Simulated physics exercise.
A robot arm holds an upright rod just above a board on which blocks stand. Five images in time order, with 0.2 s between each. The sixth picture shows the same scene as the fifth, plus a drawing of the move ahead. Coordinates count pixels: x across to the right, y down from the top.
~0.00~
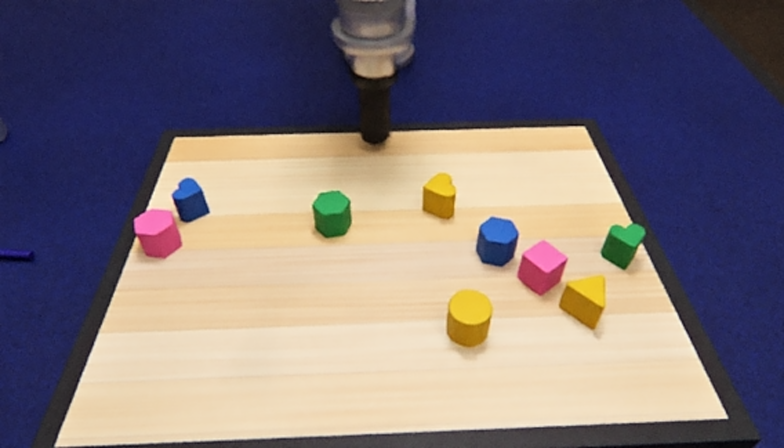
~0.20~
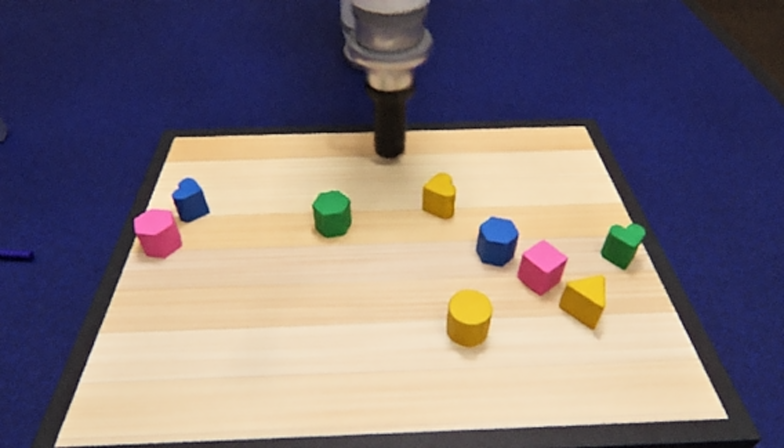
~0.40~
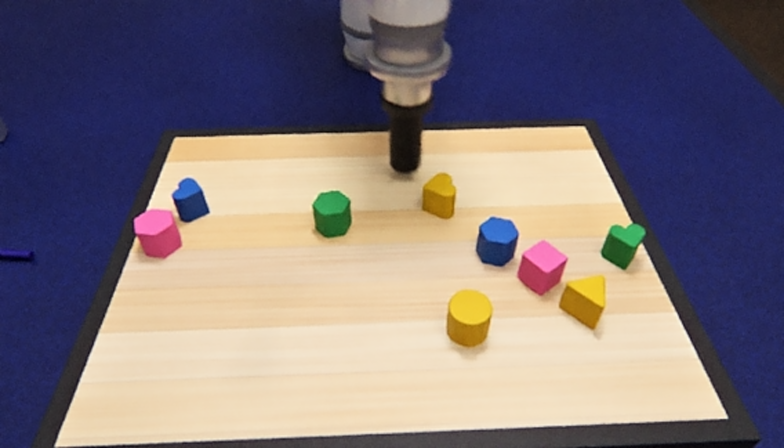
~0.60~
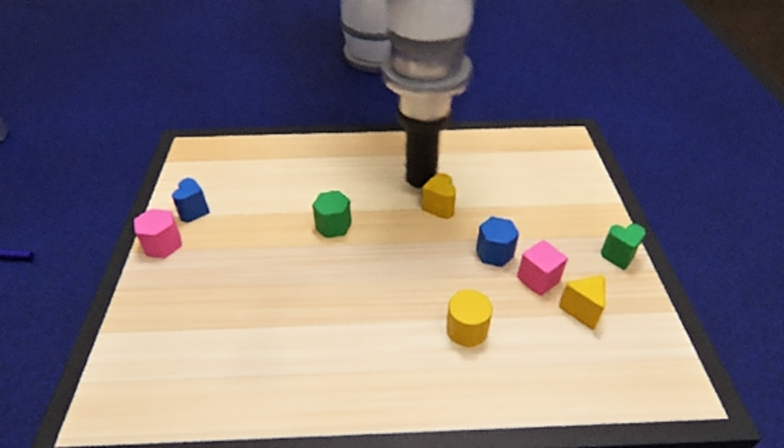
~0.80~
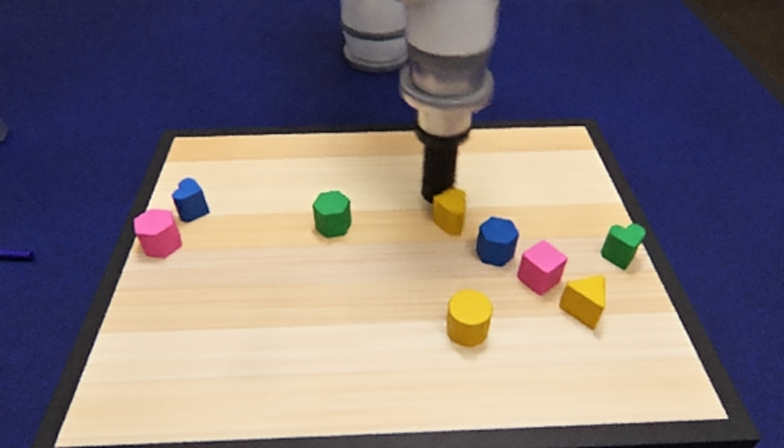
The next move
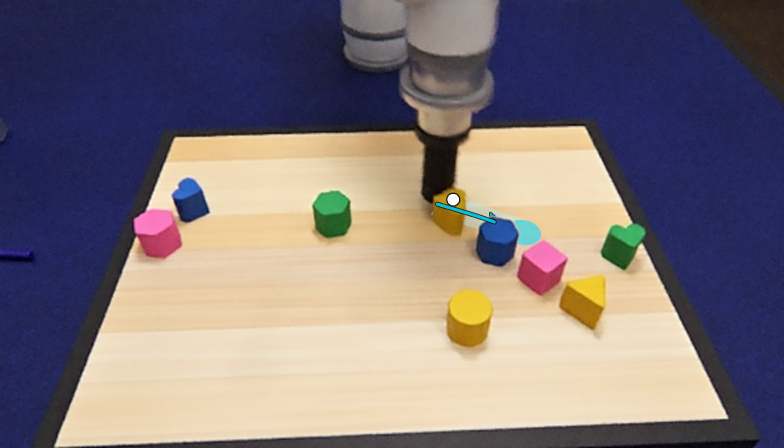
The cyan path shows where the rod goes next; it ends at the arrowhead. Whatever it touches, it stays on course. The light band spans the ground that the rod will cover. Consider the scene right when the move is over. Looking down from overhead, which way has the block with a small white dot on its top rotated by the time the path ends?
Turns clockwise.
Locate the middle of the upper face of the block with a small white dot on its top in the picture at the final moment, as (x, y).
Its top middle is near (470, 212).
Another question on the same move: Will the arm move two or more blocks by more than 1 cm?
In short: No.
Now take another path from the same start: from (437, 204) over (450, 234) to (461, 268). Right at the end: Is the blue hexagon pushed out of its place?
Yes
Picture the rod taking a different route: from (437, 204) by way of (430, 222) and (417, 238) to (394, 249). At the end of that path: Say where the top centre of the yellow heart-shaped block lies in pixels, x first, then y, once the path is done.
Most likely (458, 216).
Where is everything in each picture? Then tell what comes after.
Rod's lower end at (376, 137); yellow heart-shaped block at (442, 184); blue hexagon at (500, 229), in the first picture.
Rod at (390, 150); blocks still, in the second picture.
Rod at (405, 164); blocks still, in the third picture.
Rod at (421, 179); blocks still, in the fourth picture.
Rod at (438, 194); yellow heart-shaped block at (453, 200); blue hexagon at (500, 229), in the fifth picture.
Drawn move, in a line from (437, 204) to (523, 232); the dot is on the yellow heart-shaped block.
The first path, step by step. One third of the way, rod at (467, 203); yellow heart-shaped block at (469, 211), turned 55° clockwise.
Two thirds of the way, rod at (496, 212); yellow heart-shaped block at (470, 212), turned 60° clockwise.
At the end, rod at (526, 222); yellow heart-shaped block at (470, 212), turned 60° clockwise; blue hexagon still.
